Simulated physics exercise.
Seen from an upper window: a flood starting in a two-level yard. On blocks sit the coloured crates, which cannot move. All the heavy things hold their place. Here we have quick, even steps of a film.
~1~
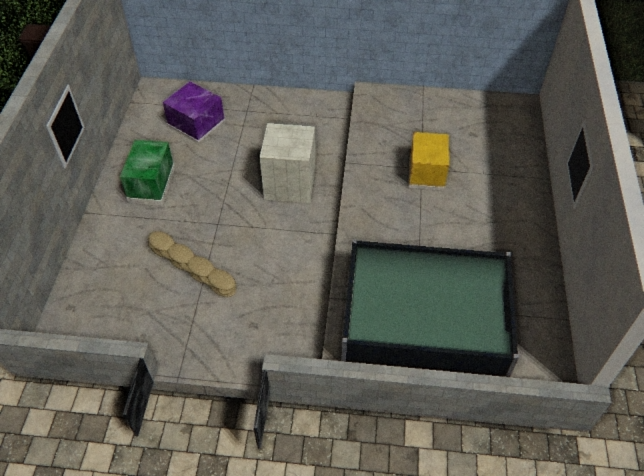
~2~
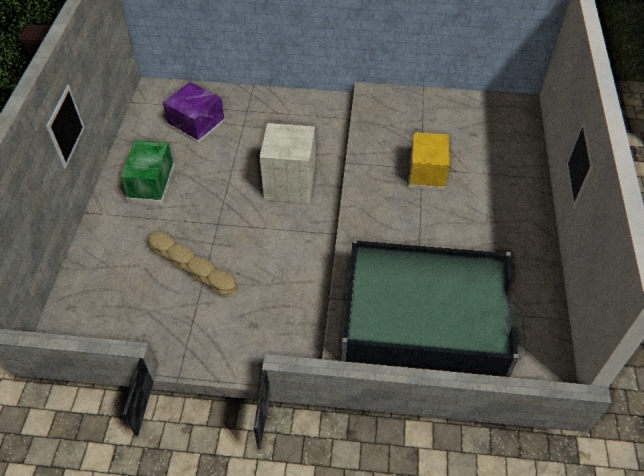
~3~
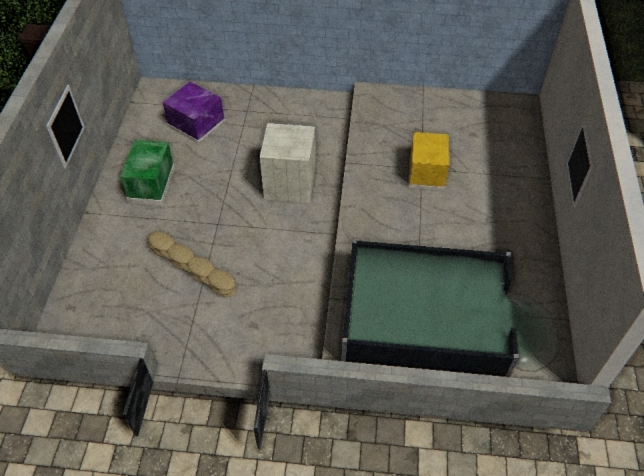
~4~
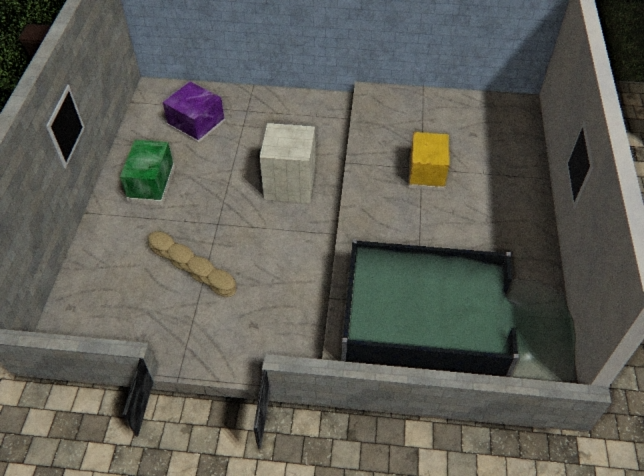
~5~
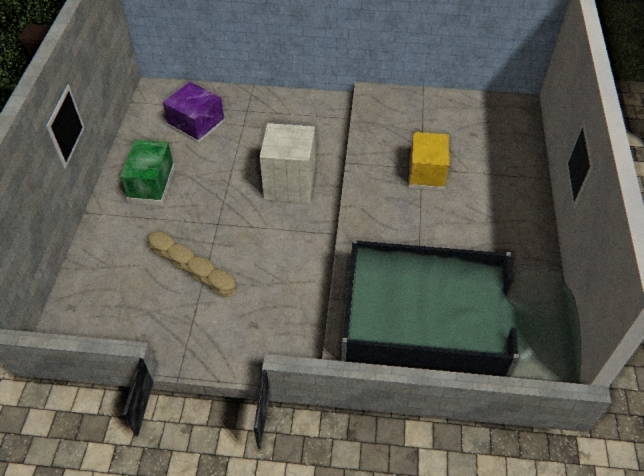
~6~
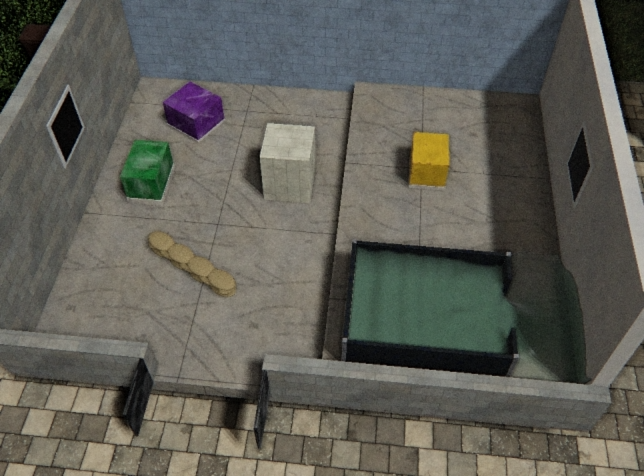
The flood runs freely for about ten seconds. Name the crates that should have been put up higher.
Afterwards, the purple crate ends up wet; the yellow crate ends up wet; the green crate ends up dry.
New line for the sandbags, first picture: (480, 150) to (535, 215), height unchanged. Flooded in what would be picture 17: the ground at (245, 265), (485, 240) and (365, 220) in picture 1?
Sequence kept: Flood-free - flood-hit - flood-free.
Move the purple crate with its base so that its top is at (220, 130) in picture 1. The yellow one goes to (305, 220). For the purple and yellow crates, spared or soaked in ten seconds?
In brief, the purple crate has been flooded but the yellow crate is still clear.
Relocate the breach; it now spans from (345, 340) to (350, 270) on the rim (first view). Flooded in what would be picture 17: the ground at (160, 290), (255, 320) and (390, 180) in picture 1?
First: Reached by the flood. Second: Reached by the flood. Third: Spared by the leak.
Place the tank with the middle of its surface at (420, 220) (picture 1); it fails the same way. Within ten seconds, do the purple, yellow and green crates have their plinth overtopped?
Purple crate: Flooded; yellow crate: Untouched; green crate: Untouched.
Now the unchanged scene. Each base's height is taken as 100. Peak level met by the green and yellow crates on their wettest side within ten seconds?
About 40 % and 150 %.
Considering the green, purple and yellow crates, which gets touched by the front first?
I reckon it's the yellow crate.
A moment on, water covers 10 % of the floor; the purple crate not reached, the yellow crate not reached, the green crate not reached.
Next, water covers 20 % of the floor; the purple crate not reached, the yellow crate water round its plinth, the green crate not reached.
Then, water covers 35 % of the floor; the purple crate not reached, the yellow crate water round its plinth, the green crate not reached.
Later, water covers 60 % of the floor; the purple crate water round its plinth, the yellow crate water round its plinth, the green crate not reached.
In the end, water covers 90 % of the floor; the purple crate was topped, the yellow crate was topped, the green crate stayed above the water.
